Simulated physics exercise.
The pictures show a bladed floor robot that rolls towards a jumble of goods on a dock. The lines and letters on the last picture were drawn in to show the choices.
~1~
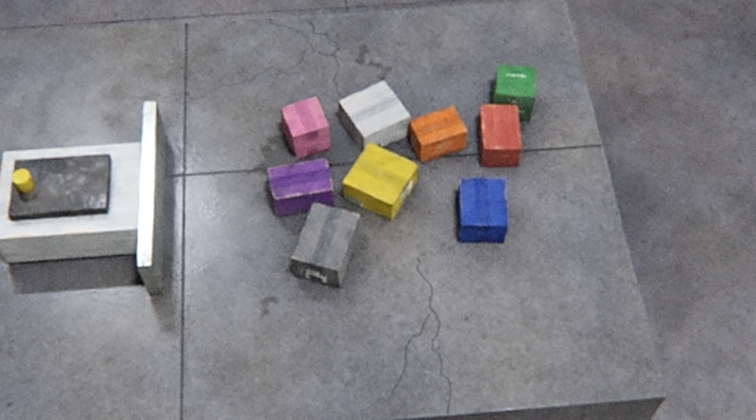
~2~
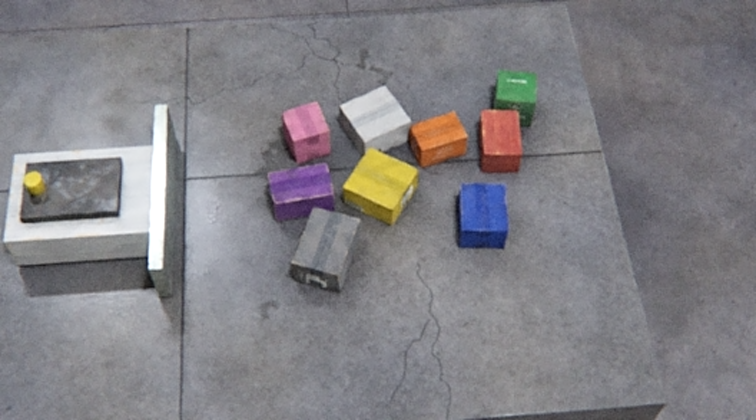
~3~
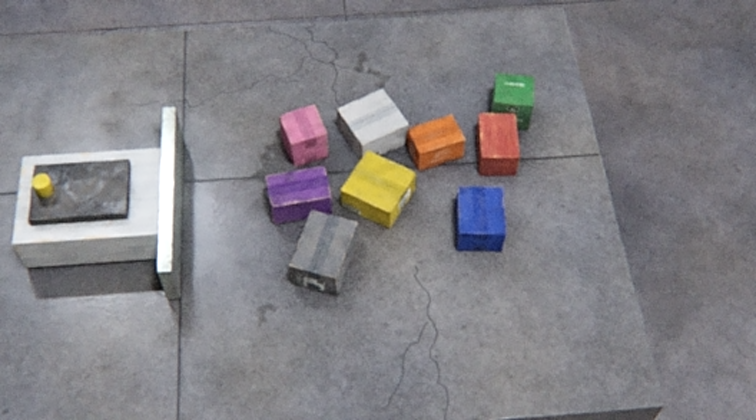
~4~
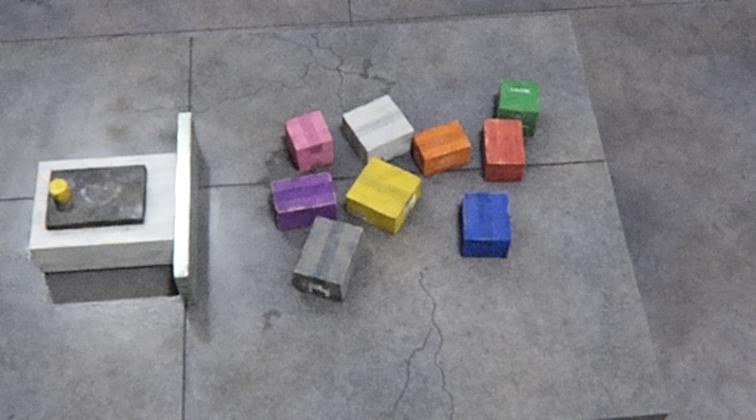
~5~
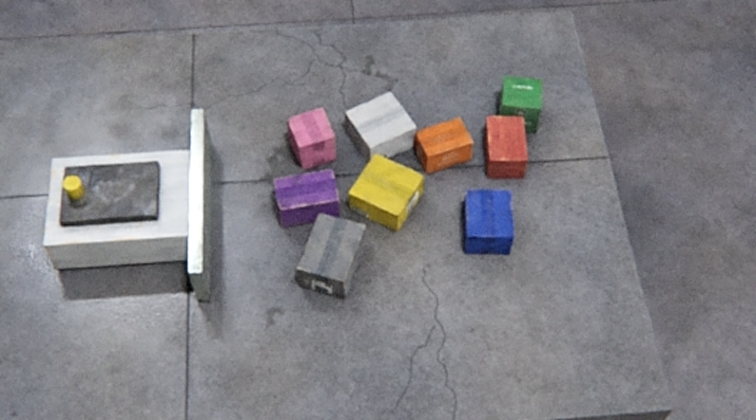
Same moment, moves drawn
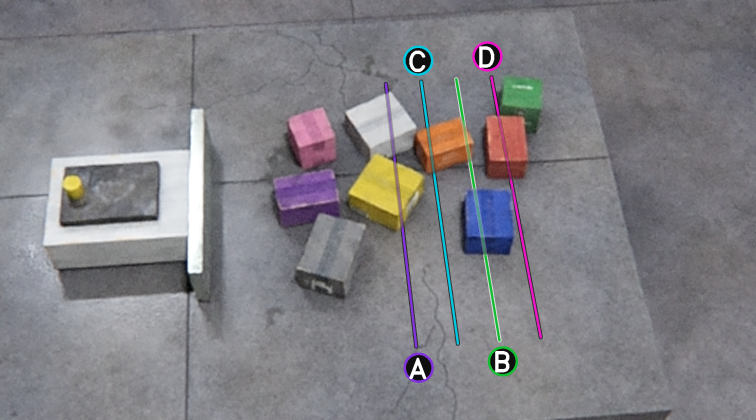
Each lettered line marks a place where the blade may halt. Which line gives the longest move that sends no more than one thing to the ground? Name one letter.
The farthest such stop is D.
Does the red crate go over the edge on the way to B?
By then, no.
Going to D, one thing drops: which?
The red crate.
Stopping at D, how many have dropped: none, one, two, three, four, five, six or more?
By then, one.
On the marked copy, A at (400, 204); B at (476, 199); C at (438, 202); D at (514, 196).
With D. Early on, robot (235, 184); grey parcel (348, 253); pink parcel (335, 138).
Further on, robot (350, 176); red crate (543, 139); green box (522, 97).
At the end, robot (438, 170); red crate over the edge; yellow parcel (600, 174); one fallen.
As for the rest, A is within the limit but short; B is within the limit but short; C is within the limit but short.
